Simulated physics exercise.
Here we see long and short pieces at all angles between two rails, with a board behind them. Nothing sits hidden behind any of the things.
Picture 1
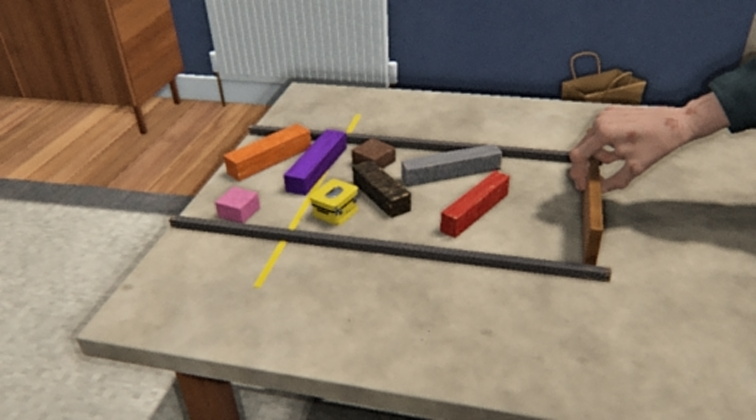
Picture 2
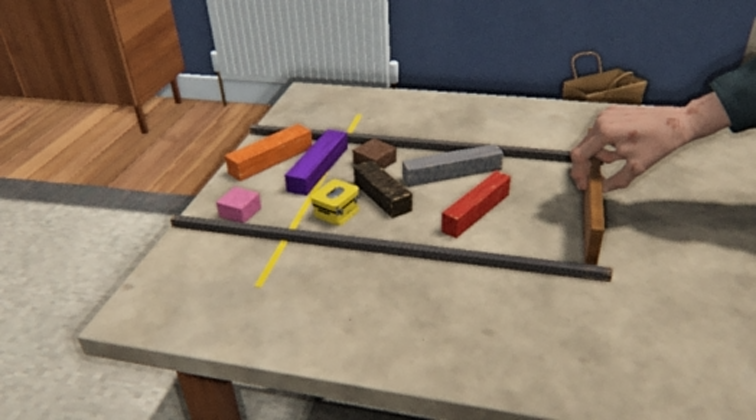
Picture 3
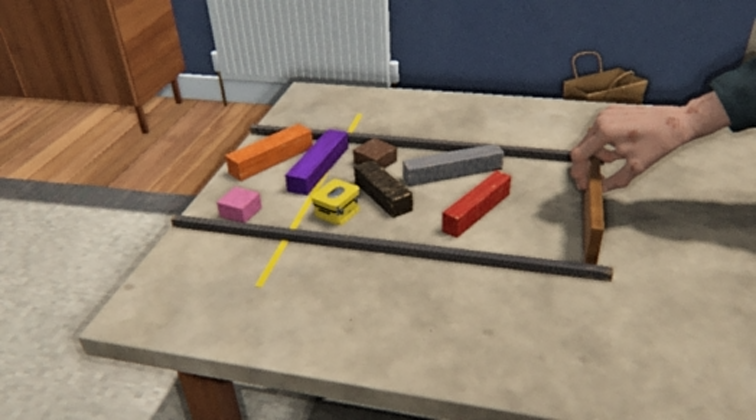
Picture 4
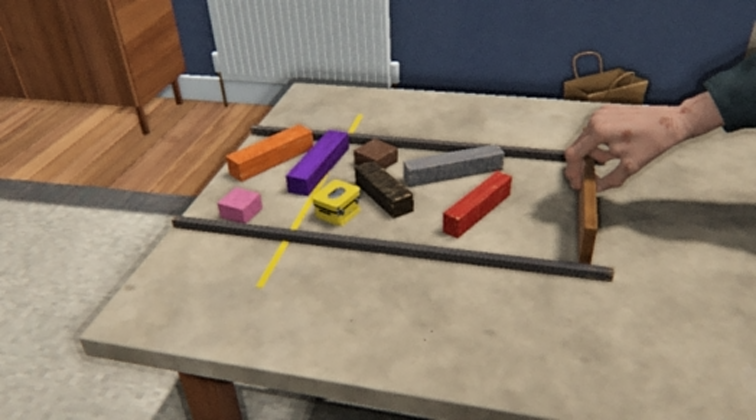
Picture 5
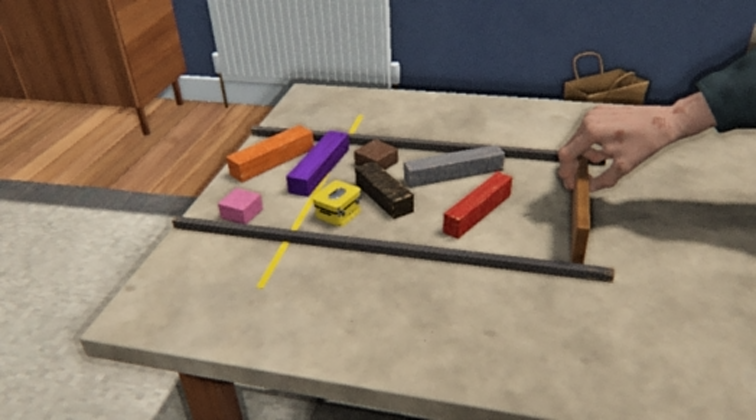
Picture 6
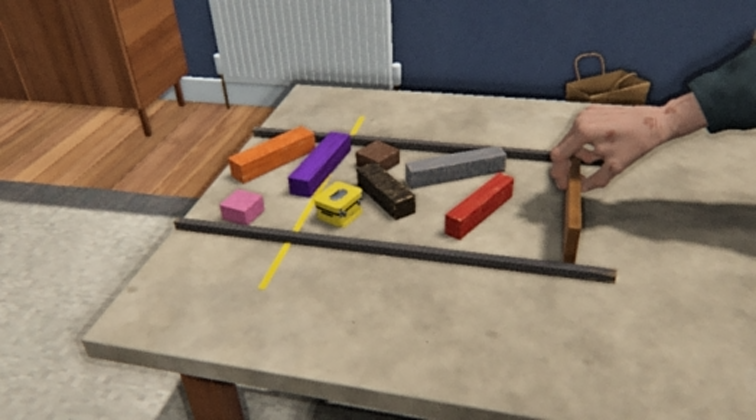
A hand at the right grips an upright wooden board standing between two dark rails on a pale stone-like tabletop, seen from above at an angle in a room with a radiator. Orange, purple, black, grey and red bars lie at various angles with small pink and brown blocks and a yellow item near a yellow line. The hand slides the board slightly left, touching nothing, while the pieces stay put.
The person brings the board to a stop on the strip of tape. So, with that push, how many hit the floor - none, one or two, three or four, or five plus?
I'd say none.
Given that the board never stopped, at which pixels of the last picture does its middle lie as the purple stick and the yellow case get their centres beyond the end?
Roughly (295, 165); roughly (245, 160).
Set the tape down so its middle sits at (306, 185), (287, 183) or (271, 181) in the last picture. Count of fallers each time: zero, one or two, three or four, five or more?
Counts for the three tries are one or two, one to two and three or four.
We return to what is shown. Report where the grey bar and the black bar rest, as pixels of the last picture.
Okay, so first (310, 158), and next (263, 184).
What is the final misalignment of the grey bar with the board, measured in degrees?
Out of line by around 15°.
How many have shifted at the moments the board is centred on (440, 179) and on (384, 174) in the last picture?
First position 3; second position 6.
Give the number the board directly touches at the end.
2 of them.
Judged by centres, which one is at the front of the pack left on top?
Orange bar.
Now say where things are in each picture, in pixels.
The first frame shows orange bar (269, 151); pink block (238, 205); purple stick (317, 161); board (591, 193); tape (317, 185).
The second frame shows pink block (239, 205); red bar (477, 203).
The third frame shows purple stick (319, 160); black bar (383, 188).
The fourth frame shows orange bar (271, 152); brown block (376, 156).
The fifth frame shows pink block (241, 206); grey bar (454, 166).
The sixth frame shows orange bar (273, 154); pink block (242, 207); purple stick (321, 163); board (572, 192); tape (322, 186).
Soon after, none off yet; orange bar at rest near (273, 154); pink block at rest near (242, 207); purple stick at rest near (321, 163).
After that, none off yet; orange bar at rest near (273, 154); pink block at rest near (242, 207); purple stick moving near (312, 161).
In the end, the number that fall off is zero.
